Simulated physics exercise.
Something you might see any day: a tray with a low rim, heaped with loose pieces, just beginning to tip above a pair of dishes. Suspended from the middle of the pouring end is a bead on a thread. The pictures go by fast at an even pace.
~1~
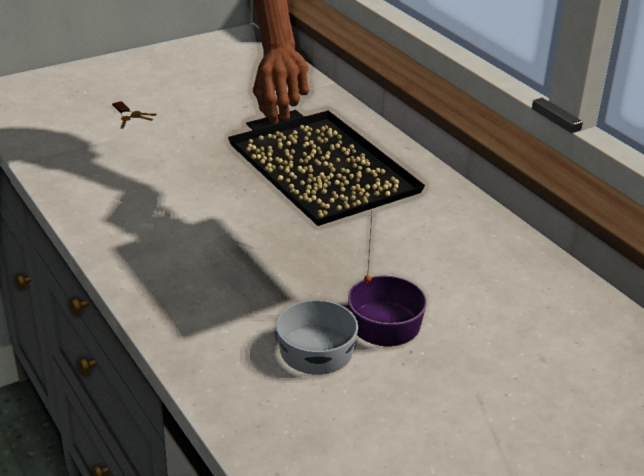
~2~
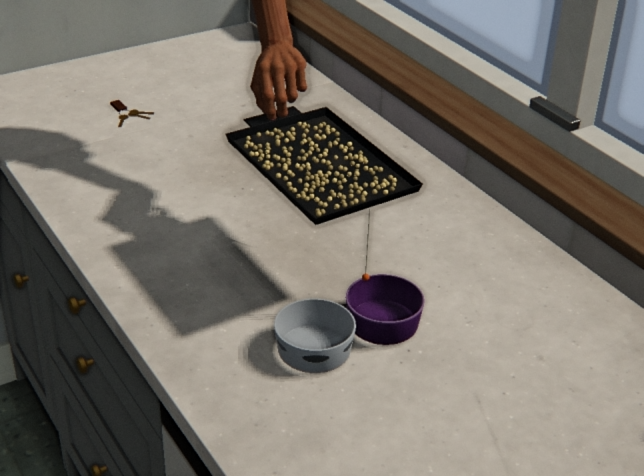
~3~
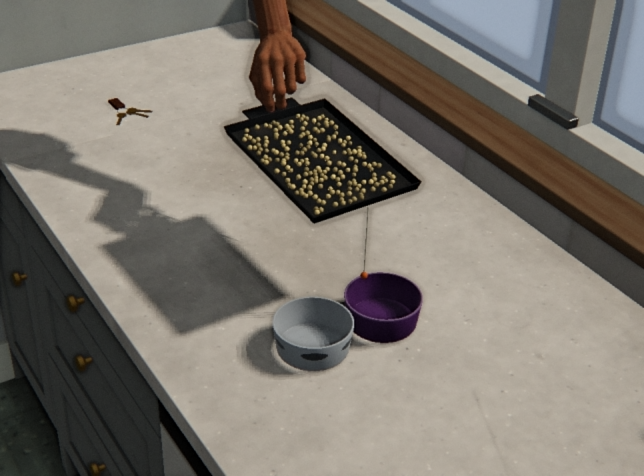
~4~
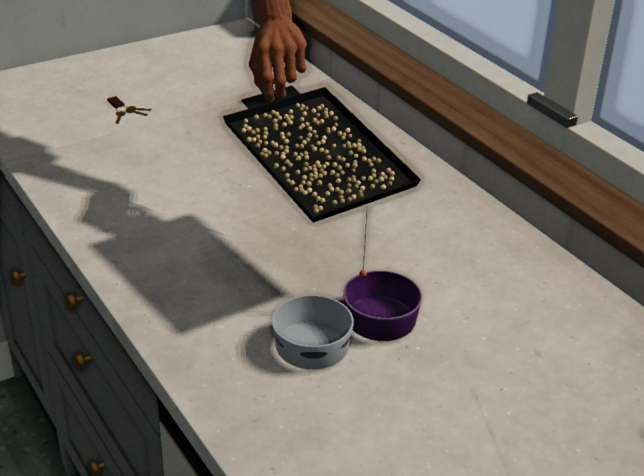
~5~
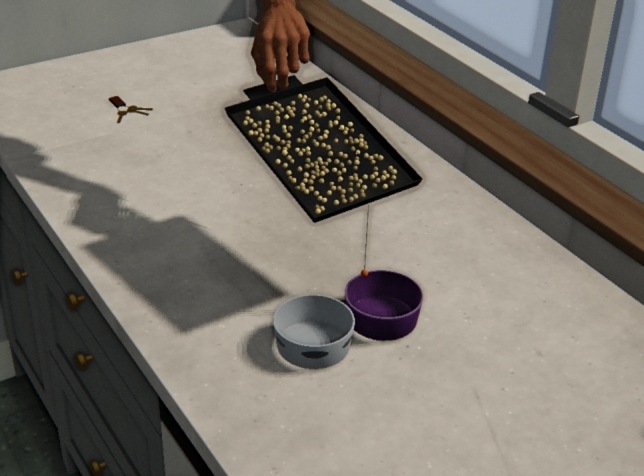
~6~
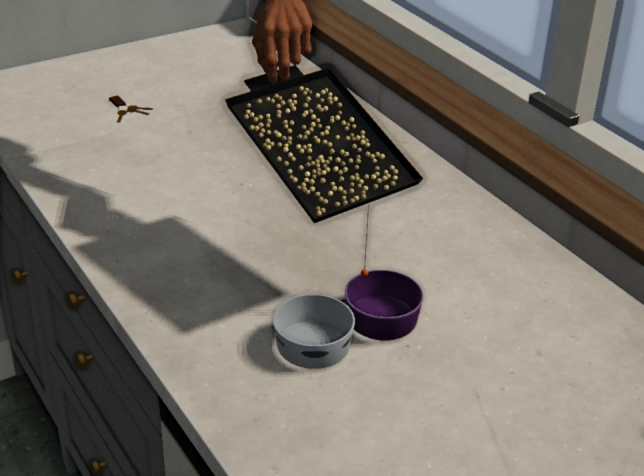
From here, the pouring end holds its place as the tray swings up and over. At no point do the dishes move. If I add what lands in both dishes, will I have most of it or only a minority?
Most of what falls will go into the dishes.
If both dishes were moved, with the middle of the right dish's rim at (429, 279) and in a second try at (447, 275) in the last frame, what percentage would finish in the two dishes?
Respectively 70 % and 50 %.
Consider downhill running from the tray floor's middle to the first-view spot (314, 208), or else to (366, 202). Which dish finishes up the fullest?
The first try: The dish on the left. The second: The dish on the right.
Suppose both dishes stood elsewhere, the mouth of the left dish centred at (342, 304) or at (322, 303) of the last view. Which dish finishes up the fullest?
Place 1: The one on the left side; place 2: The one on the left side.
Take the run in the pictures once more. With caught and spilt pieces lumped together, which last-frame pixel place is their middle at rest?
Near (336, 338), more or less.
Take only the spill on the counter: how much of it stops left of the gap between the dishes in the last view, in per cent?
Roughly 40 in a hundred.
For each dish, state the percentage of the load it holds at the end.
Left dish: 60 %, right dish: 40 %.
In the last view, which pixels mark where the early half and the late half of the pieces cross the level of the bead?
Earlier half at (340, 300), later half at (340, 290).
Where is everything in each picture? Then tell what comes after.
Corners of the pouring end near (318, 217) and (421, 185), level; middle of the load near (319, 163), soya beans; left dish near (338, 359); right dish near (409, 331); bead on its thread near (368, 279), in the first picture.
Corners of the pouring end near (316, 216) and (419, 183), level; middle of the load near (317, 161), in the second picture.
Corners of the pouring end near (314, 215) and (418, 181), tipped barely, lowest at the left corner; middle of the load near (315, 156), in the third picture.
Corners of the pouring end near (314, 215) and (417, 179), tipped a little, lowest at the left corner; middle of the load near (315, 149), in the fourth picture.
Corners of the pouring end near (315, 216) and (419, 178), tipped a little, lowest at the left corner; middle of the load near (317, 144), in the fifth picture.
Corners of the pouring end near (315, 216) and (420, 177), tipped clearly, lowest at the left corner; middle of the load near (318, 141); left dish near (335, 353); right dish near (406, 325), in the sixth picture.
Shortly afterwards, tray tipped steeply; the bulk on the tray; a little in the left dish; only a few in the right dish; only a few outside both; a little in the air.
Next, tray tipped right over; a little on the tray; near a third in the left dish; near a quarter in the right dish; only a few outside both; near a quarter in the air.
Some moments later, tray tipped past a quarter turn; near half in the left dish; near a third in the right dish; a little outside both.
In the end, tray tipped past a quarter turn; near half in the left dish; near a third in the right dish; a little outside both.
